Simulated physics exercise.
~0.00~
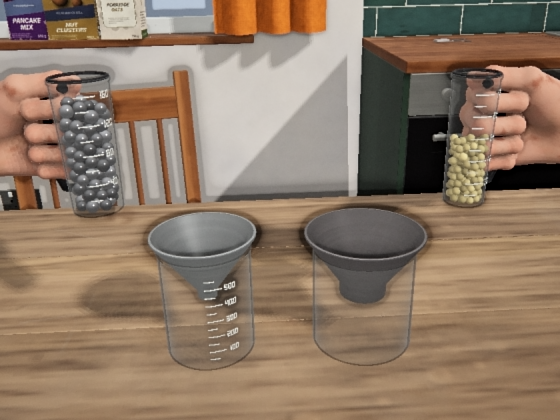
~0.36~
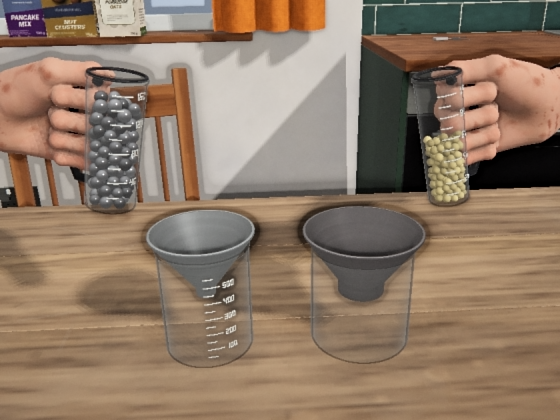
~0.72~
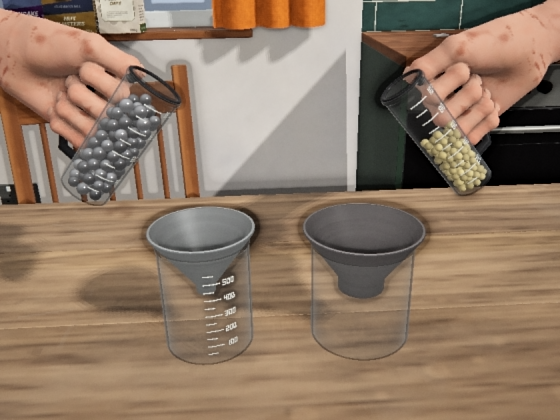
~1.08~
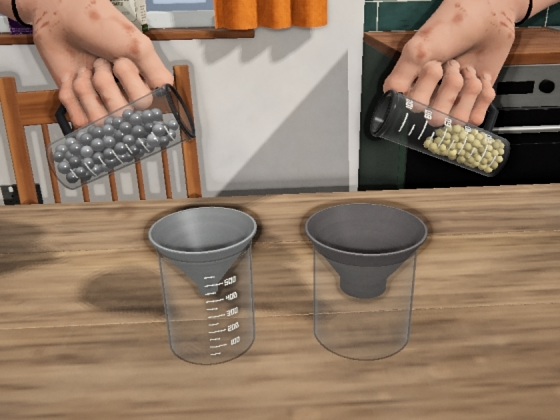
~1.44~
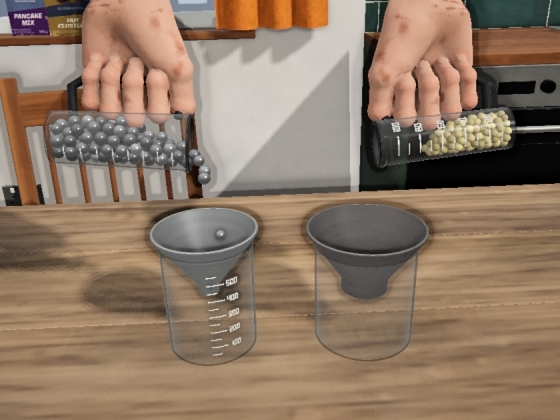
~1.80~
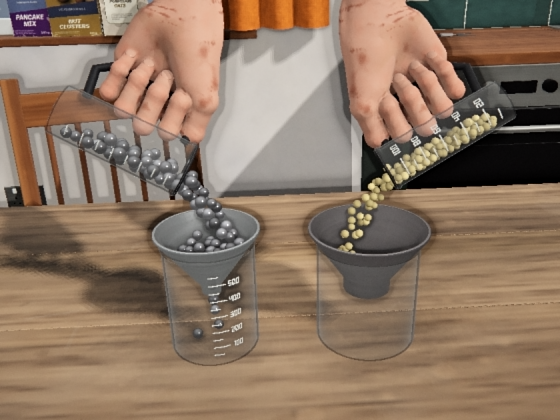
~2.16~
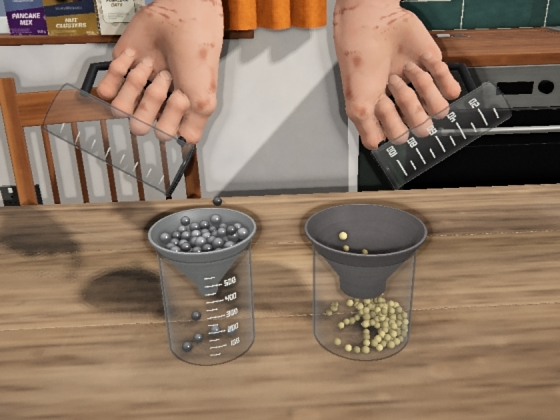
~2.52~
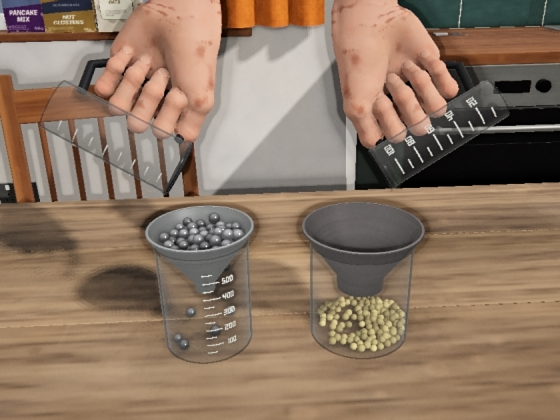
At a wooden kitchen table, two hands tipped cups of dark grey balls and small yellowish ones into funnels set on clear jars; the yellow ones all ran through on the right, while most of the grey ones stayed stuck in the left funnel.
